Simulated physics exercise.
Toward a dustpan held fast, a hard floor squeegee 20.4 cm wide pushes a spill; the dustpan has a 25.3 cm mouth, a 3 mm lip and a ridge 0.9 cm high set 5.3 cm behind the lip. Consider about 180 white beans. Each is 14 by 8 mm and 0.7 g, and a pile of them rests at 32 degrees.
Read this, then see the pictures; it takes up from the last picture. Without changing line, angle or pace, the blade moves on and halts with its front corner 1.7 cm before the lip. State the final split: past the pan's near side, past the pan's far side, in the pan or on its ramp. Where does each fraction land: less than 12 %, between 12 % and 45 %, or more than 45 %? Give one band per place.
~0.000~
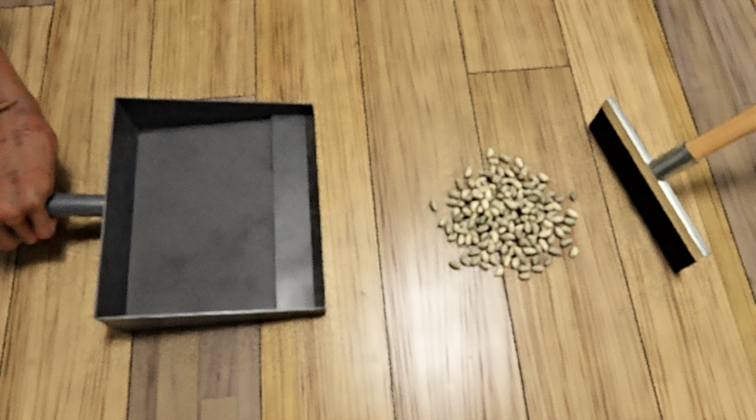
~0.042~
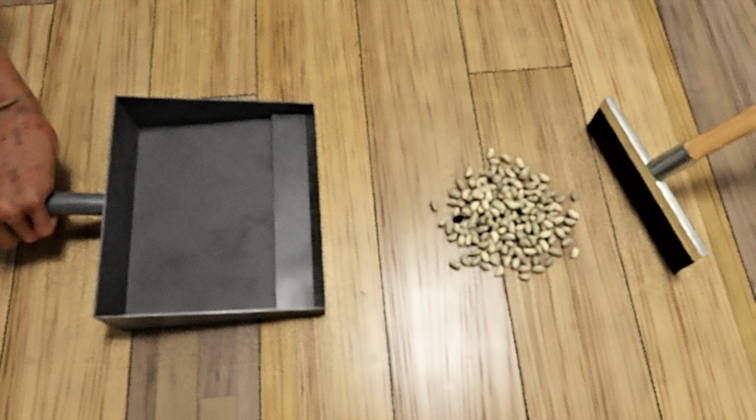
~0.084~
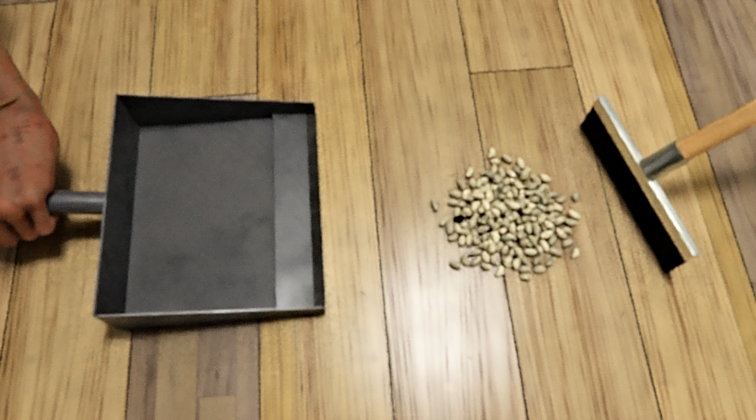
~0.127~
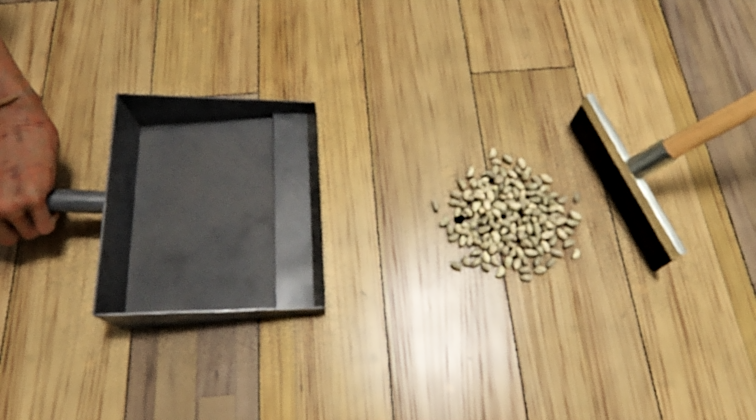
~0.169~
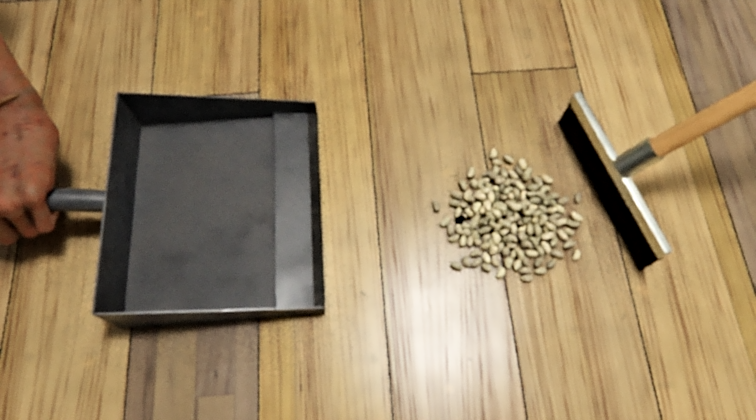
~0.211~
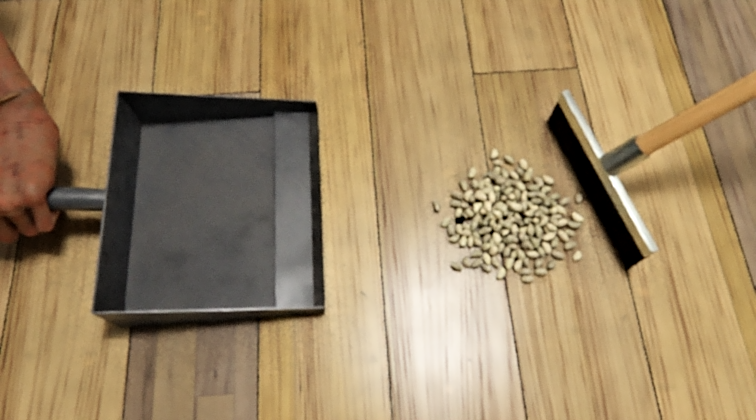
Near side, less than 12 %; far side, less than 12 %; pan, less than 12 %.
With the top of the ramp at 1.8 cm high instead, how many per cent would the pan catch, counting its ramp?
Near 0 per cent, then.
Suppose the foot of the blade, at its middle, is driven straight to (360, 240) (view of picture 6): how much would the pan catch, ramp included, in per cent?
I'd expect around 20 per cent.
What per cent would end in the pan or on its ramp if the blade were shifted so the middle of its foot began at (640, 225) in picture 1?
5 per cent, roughly.
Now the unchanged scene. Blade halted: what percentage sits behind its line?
Some 45 percent of it.
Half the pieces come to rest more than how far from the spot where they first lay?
That distance is around 14 cm.
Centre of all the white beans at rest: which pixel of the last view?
Centre at rest: Approx. (375, 232) px.
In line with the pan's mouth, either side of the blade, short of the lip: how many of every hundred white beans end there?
Share: Roughly 95 percent.
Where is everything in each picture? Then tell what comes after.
Blade from (700, 255) to (607, 105), moved 0.0 cm, 0 of the pieces shifted so far; middle of the pieces at (506, 212); pan at (209, 216), in the first picture.
Blade from (698, 256) to (606, 105), moved 0.3 cm, 0 of the pieces shifted so far; middle of the pieces at (507, 213), in the second picture.
Blade from (690, 255) to (599, 104), moved 1.3 cm, 0 of the pieces shifted so far; middle of the pieces at (508, 213), in the third picture.
Blade from (676, 254) to (587, 102), moved 2.8 cm, 0 of the pieces shifted so far; middle of the pieces at (508, 213), in the fourth picture.
Blade from (662, 253) to (575, 101), moved 4.3 cm, 0 of the pieces shifted so far; middle of the pieces at (509, 214), in the fifth picture.
Blade from (648, 251) to (563, 99), moved 5.9 cm, 0 of the pieces shifted so far; middle of the pieces at (510, 215); pan at (210, 213). The blade's pace is about 0.36 m/s, heading 15 degrees away from the viewer's side, in the sixth picture.
After 0.58 s, middle of the blade 18 cm from the lip; 0 % over the lip, far side 0 %, near side 0 %.
After 0.82 s, middle of the blade 10 cm from the lip; 0 % over the lip, far side 0 %, near side 0 %.
After 1.18 s, middle of the blade 4 cm from the lip; 5 % over the lip, far side 0 %, near side 0 %.
By 1.6 s all is still; near side 0 %, far side 0 %, pan 0 %, in front of the lip or behind the blade 95 %.
